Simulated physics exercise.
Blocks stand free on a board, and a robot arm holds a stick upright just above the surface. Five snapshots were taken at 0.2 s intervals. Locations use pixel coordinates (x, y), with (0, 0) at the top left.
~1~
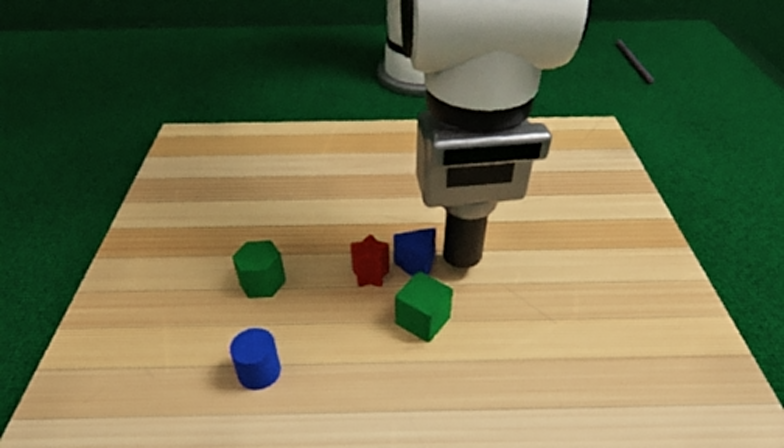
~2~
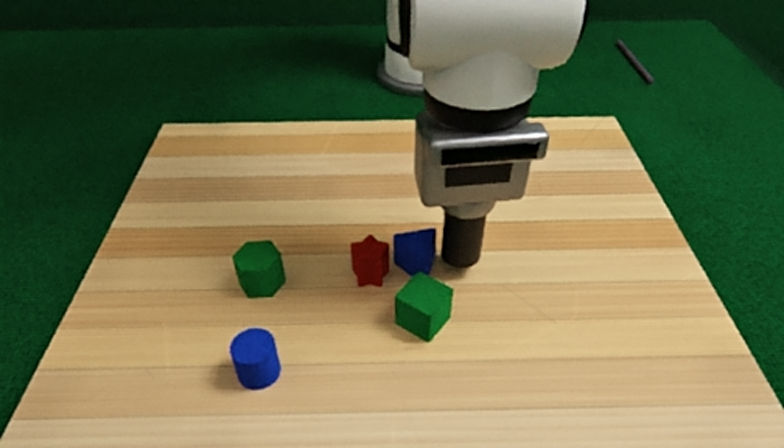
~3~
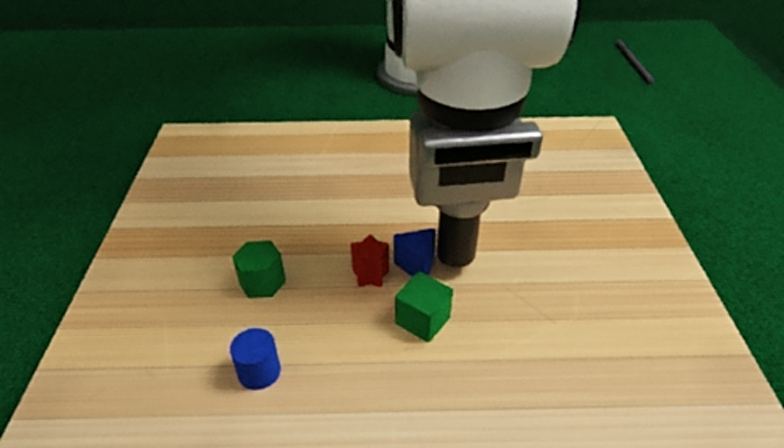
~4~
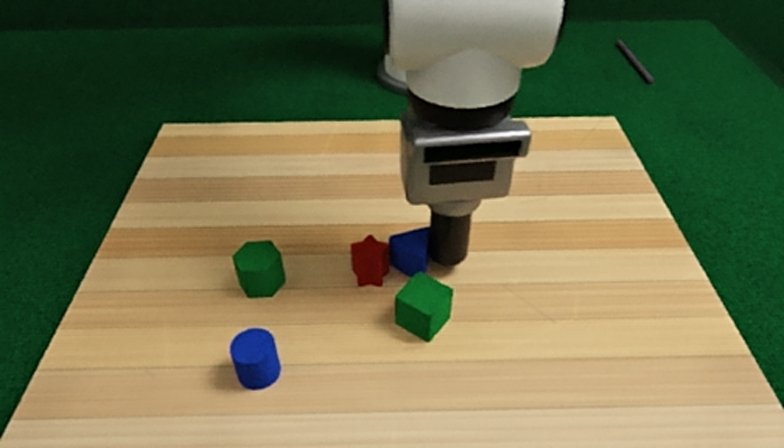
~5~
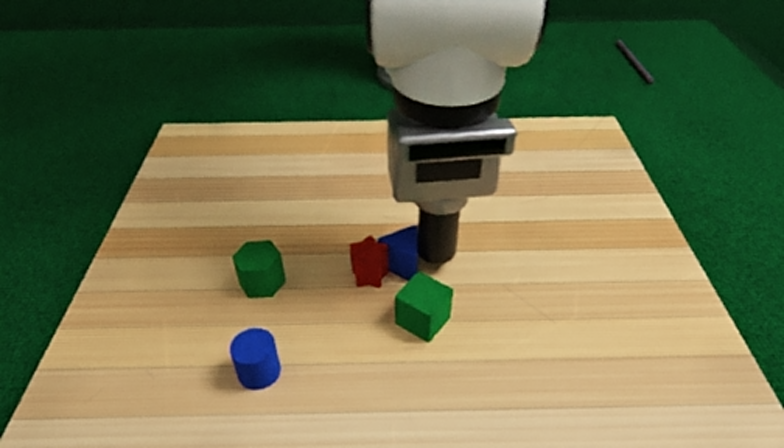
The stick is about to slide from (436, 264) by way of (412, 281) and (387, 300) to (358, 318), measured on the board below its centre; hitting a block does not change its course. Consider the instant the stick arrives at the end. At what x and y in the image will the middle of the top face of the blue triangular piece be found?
The answer is (377, 243).
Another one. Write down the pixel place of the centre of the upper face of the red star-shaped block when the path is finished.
The answer is (349, 255).
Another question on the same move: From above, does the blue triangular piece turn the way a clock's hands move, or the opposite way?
Seen from overhead, it turns clockwise.
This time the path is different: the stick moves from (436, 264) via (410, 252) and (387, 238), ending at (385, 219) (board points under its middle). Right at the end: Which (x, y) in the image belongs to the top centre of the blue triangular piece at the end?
It should be at (364, 229) by then.
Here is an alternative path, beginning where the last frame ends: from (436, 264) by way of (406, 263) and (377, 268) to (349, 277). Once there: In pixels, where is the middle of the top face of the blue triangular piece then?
Its top face will be centred at roughly (311, 250).
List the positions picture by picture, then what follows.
In the first frame, stick tip at (463, 255); block tops, red star-shaped block at (370, 248); blue triangular piece at (418, 239); green square block at (424, 292).
In the second frame, stick at (461, 255); blocks unchanged.
In the third frame, stick at (456, 254); blocks unchanged.
In the fourth frame, stick at (448, 252); blue triangular piece at (414, 239).
In the fifth frame, stick at (437, 251); red star-shaped block at (369, 248); blue triangular piece at (403, 239); green square block at (424, 292).
What follows on the original path. One third of the way, stick at (412, 268); red star-shaped block at (355, 254), turned 15° clockwise; blue triangular piece at (382, 242), turned 25° clockwise.
Two thirds of the way, stick at (386, 287); red star-shaped block at (349, 255), turned 30° clockwise; blue triangular piece at (377, 243), turned 40° clockwise.
At the end, stick at (357, 305); red star-shaped block at (349, 255), turned 30° clockwise; blue triangular piece at (377, 243), turned 40° clockwise; green square block in place.
